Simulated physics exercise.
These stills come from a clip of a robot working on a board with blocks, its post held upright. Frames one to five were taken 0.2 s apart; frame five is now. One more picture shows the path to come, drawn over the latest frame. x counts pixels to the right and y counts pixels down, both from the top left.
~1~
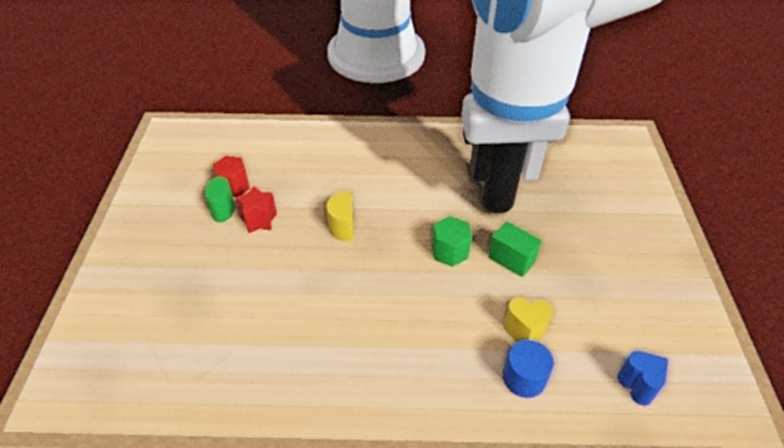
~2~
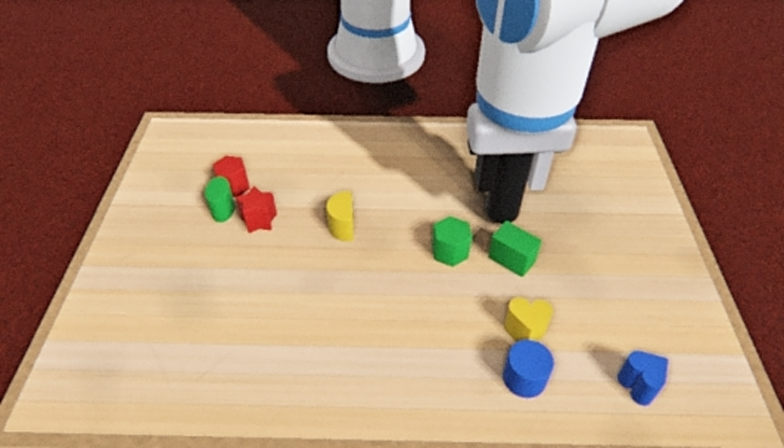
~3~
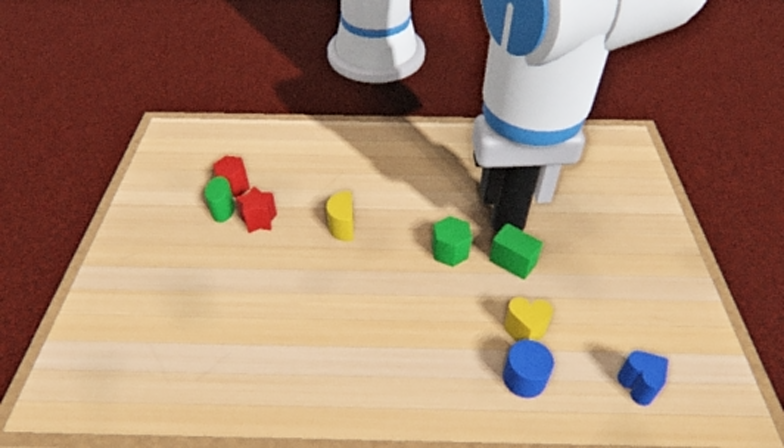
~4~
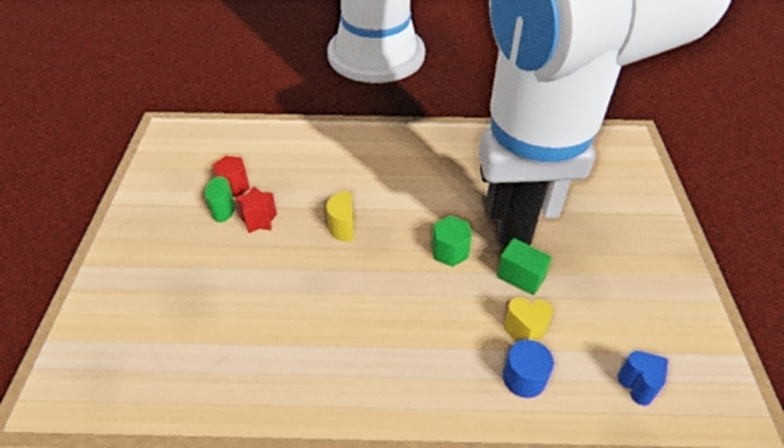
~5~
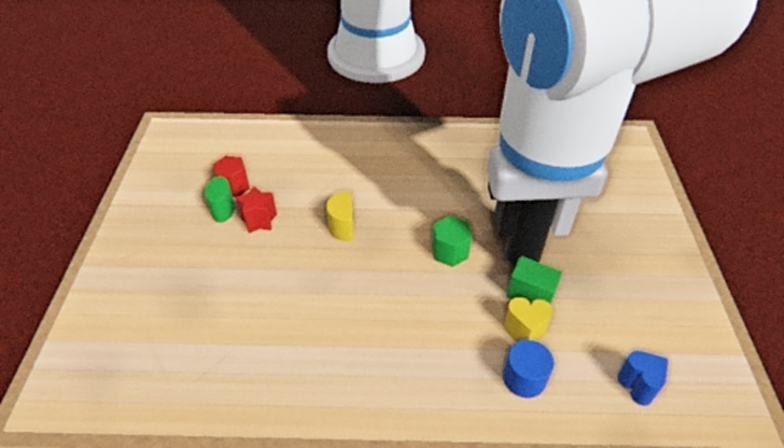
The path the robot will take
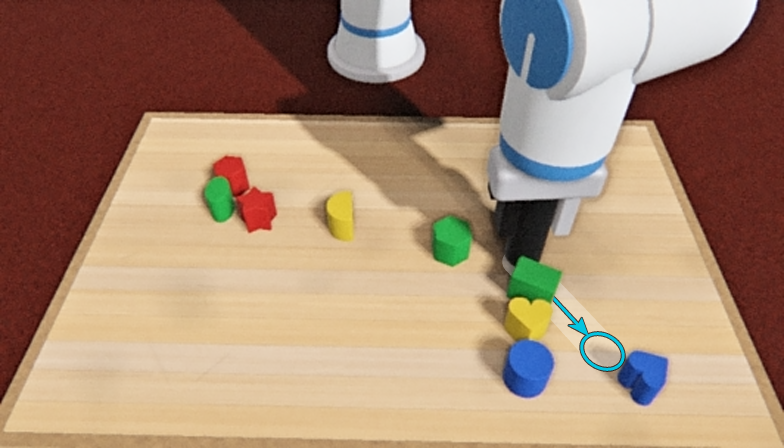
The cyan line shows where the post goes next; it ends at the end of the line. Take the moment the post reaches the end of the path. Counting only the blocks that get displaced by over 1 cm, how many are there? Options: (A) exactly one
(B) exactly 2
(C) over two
B (exactly 2)
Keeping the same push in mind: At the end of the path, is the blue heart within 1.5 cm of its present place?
Yes
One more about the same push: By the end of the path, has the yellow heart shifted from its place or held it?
It is moved from its place.
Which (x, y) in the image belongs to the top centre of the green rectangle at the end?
Its top centre lands on (561, 323).
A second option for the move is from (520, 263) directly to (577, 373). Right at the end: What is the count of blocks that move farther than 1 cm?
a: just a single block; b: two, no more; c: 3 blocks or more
c (3 blocks or more)
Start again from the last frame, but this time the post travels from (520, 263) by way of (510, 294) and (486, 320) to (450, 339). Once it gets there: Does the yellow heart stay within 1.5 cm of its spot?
No - that is not the case.
The drawn path runs in a line from (520, 263) to (602, 351).
What follows on the original path. One third of the way, post at (550, 285); yellow heart at (531, 318), turned 20° clockwise; green rectangle at (550, 299).
Two thirds of the way, post at (576, 313); yellow heart at (528, 327), turned 55° clockwise; blue circle at (530, 362); green rectangle at (561, 323), turned 35° clockwise.
At the end, post at (606, 345); yellow heart at (528, 327), turned 55° clockwise; blue circle at (530, 362); green rectangle at (561, 323), turned 35° clockwise; blue heart not moved.
